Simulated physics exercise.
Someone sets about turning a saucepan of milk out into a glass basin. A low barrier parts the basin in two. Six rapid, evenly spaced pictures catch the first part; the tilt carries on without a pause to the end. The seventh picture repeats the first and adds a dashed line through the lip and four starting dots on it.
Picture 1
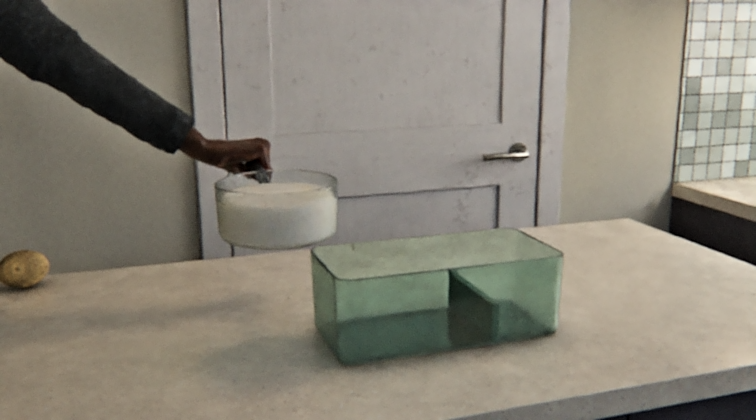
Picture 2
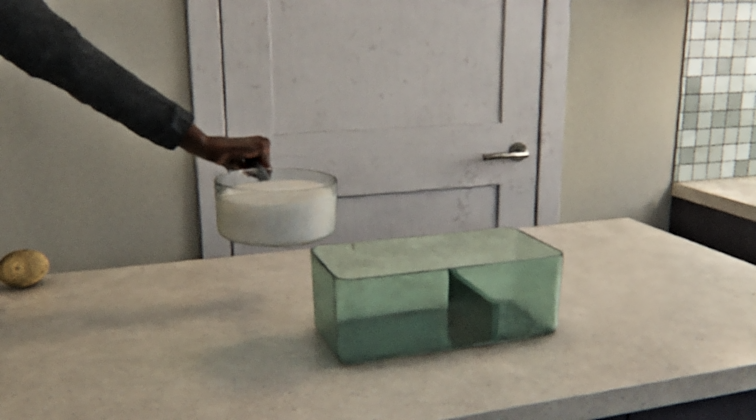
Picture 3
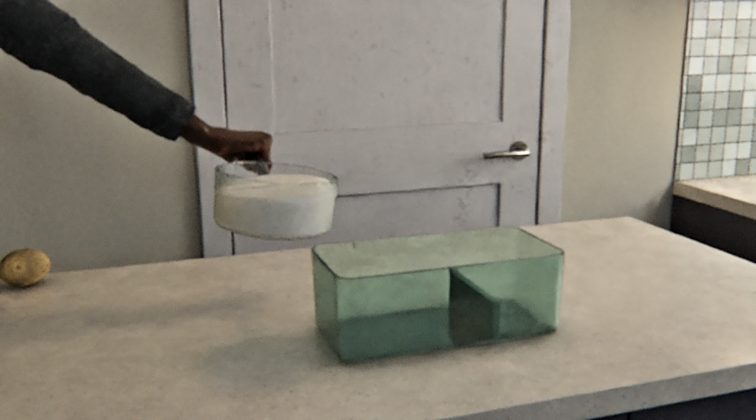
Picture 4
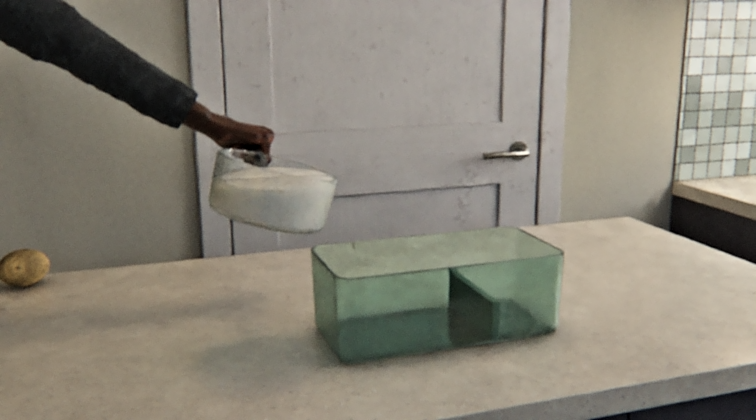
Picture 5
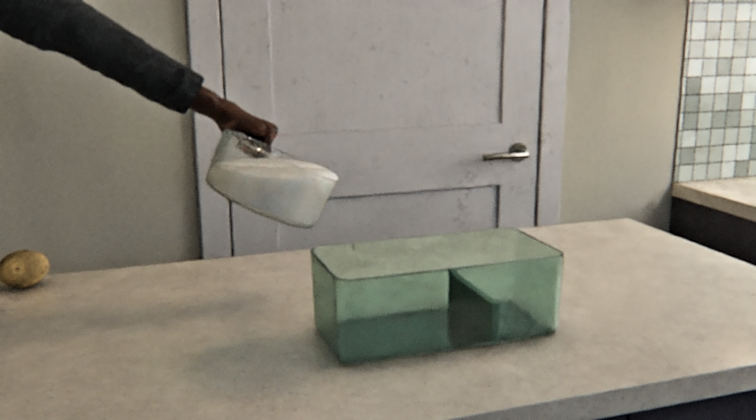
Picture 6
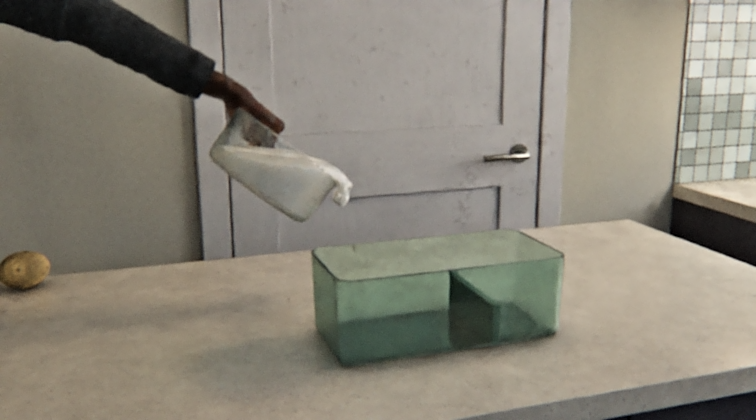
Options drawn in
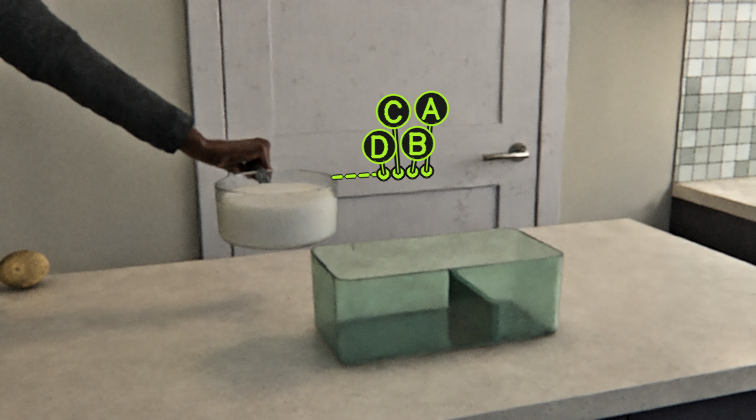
The clip opens with a hand holding a clear saucepan of milk upright, up and to the left of a green glass basin divided by a low barrier on a counter. The hand gradually tilts the pan to the right, and milk slides to the lip and begins to spill over it.
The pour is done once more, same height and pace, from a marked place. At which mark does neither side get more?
C works best here.
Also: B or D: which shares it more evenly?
B.
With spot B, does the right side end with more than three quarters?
No.
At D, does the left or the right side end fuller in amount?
More ends on the left.
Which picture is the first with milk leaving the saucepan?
In picture 5.
In lime, A at (426, 170); B at (412, 171); C at (398, 172); D at (383, 173).
With A, about 29 % ends left of the wall and 68 % right of it; 3 % is lost outside.
With B, about 32 % ends left of the wall and 60 % right of it; 8 % is lost outside.
With C, about 51 % ends left of the wall and 43 % right of it; 6 % is lost outside.
With D, about 74 % ends left of the wall and 23 % right of it; 3 % is lost outside.
